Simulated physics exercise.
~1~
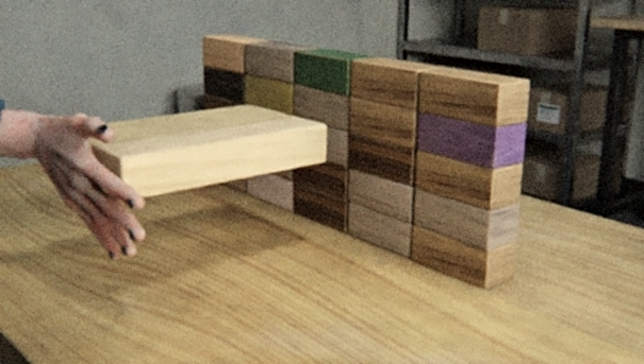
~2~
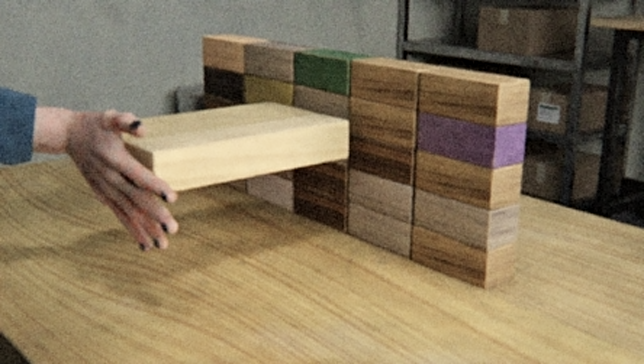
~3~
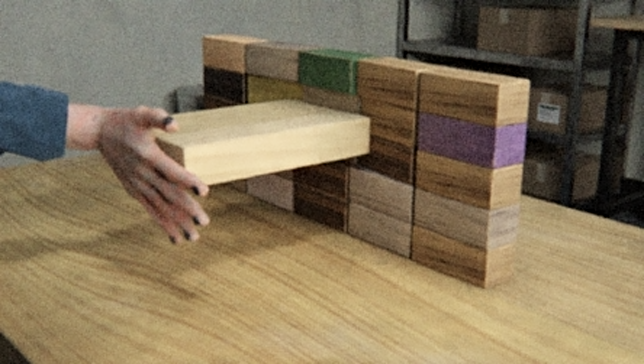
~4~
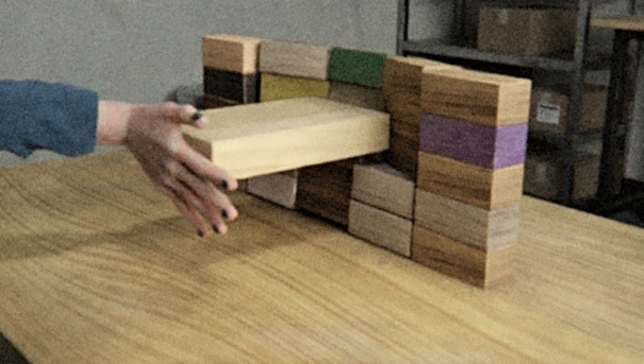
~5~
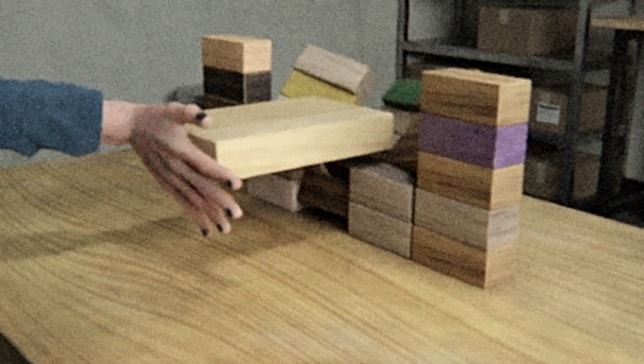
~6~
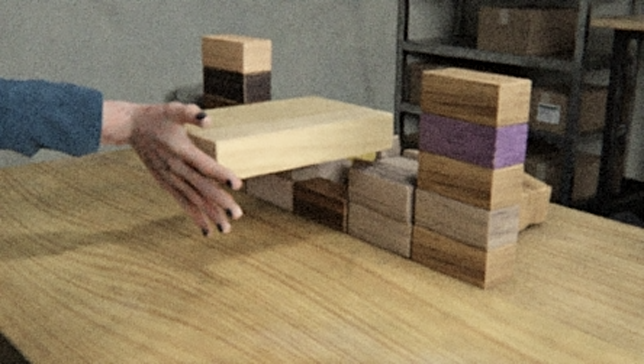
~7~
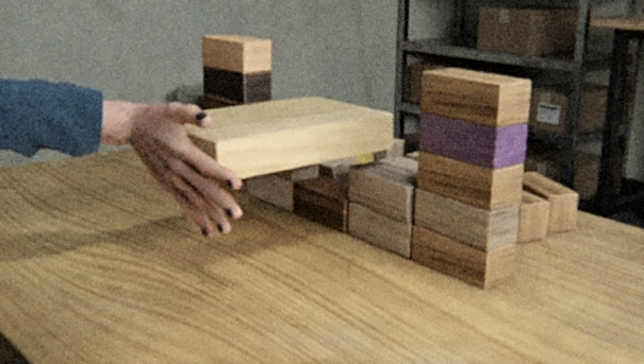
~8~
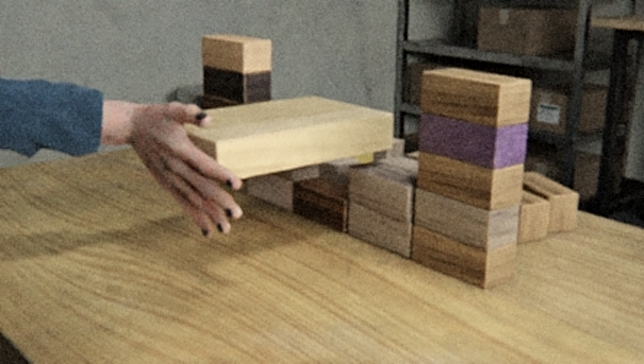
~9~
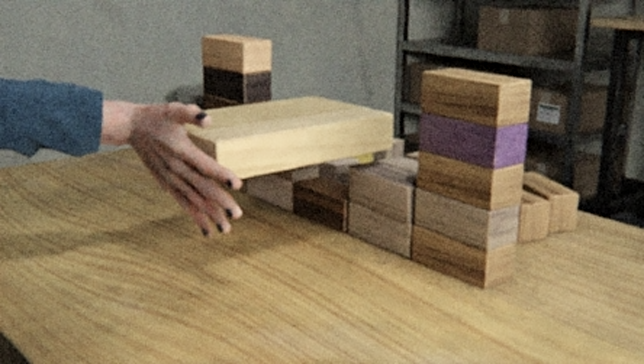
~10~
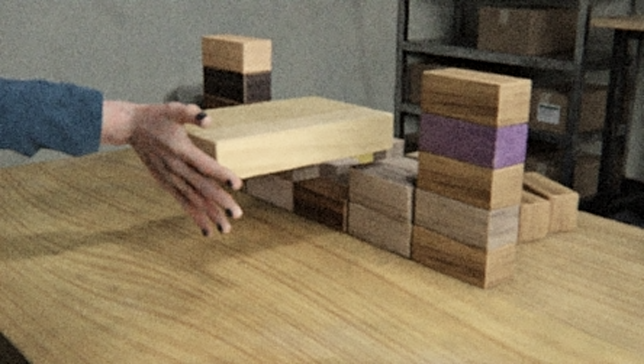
A hand pushed a long pale wooden block into the middle of a wall of stacked blocks, and the yellow and green ones toppled backward with several others, leaving the right column with its purple block and the far left stack standing.
